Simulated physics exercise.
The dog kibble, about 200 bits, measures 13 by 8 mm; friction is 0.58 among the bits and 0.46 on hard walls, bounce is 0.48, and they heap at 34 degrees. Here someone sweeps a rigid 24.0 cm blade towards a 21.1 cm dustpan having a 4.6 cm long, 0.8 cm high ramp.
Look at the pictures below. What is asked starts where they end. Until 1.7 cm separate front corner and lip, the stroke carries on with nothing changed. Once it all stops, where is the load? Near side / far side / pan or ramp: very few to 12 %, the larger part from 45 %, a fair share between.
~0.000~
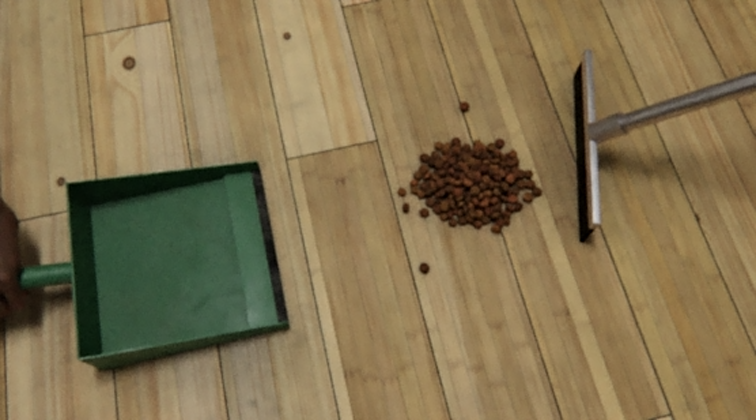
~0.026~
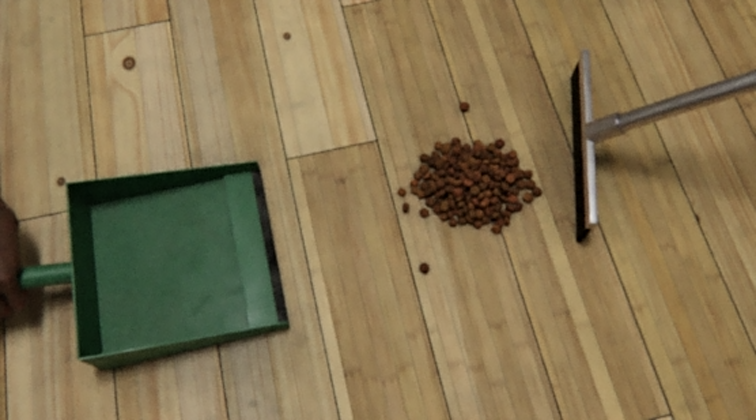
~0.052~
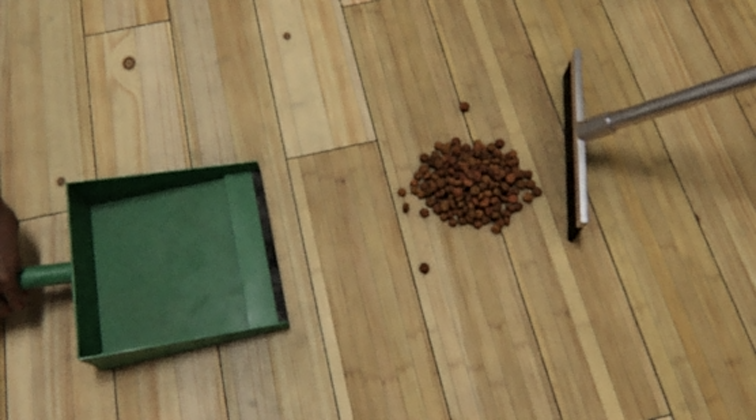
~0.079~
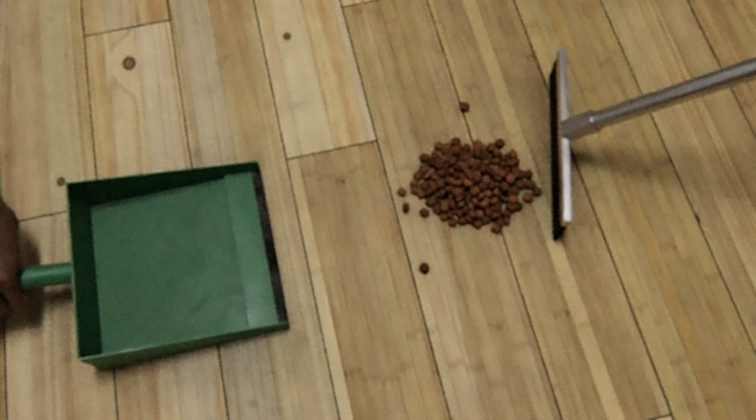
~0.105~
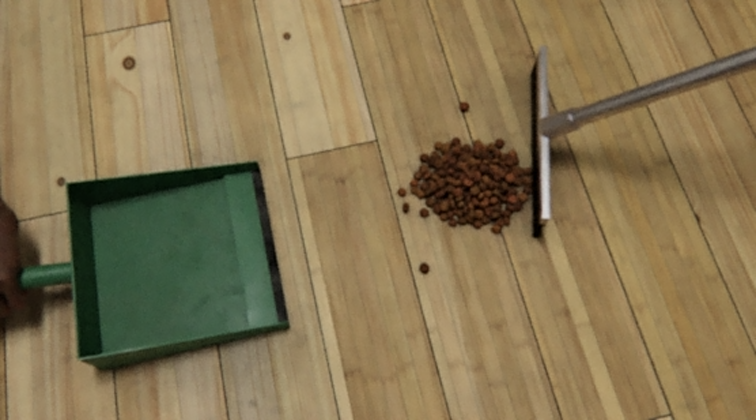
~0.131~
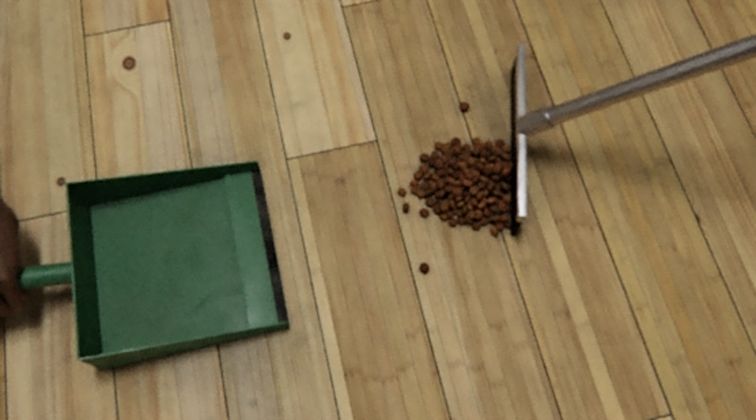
Past the pan's near side: Very few; past the pan's far side: The larger part; in the pan or on its ramp: A fair share.
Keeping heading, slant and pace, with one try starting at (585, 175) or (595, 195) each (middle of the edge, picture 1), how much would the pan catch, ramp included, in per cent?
About 25 and 20 per cent.
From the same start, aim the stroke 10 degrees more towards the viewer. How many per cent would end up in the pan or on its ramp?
It comes to roughly 30 in a hundred.
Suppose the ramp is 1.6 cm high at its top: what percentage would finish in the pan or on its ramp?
In that case roughly 20 percent.
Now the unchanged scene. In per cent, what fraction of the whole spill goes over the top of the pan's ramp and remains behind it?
Near 15 per cent, I'd say.
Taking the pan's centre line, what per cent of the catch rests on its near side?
Roughly 10 percent.
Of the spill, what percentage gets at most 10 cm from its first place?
I'd guess some 0 per cent.
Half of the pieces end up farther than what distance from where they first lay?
About 32 cm.
After 0.28 s, middle of the blade 18 cm from the lip; 0 % over the lip, far side 20 %, near side 0 %.
Then, at 0.38 s, middle of the blade 8 cm from the lip; 0 % over the lip, far side 45 %, near side 0 %.
After 0.61 s, middle of the blade 5 cm from the lip; 20 % over the lip, far side 50 %, near side 0 %.
By 1.1 s all is still; near side 0 %, far side 50 %, pan 20 %, in front of the lip or behind the blade 25 %.
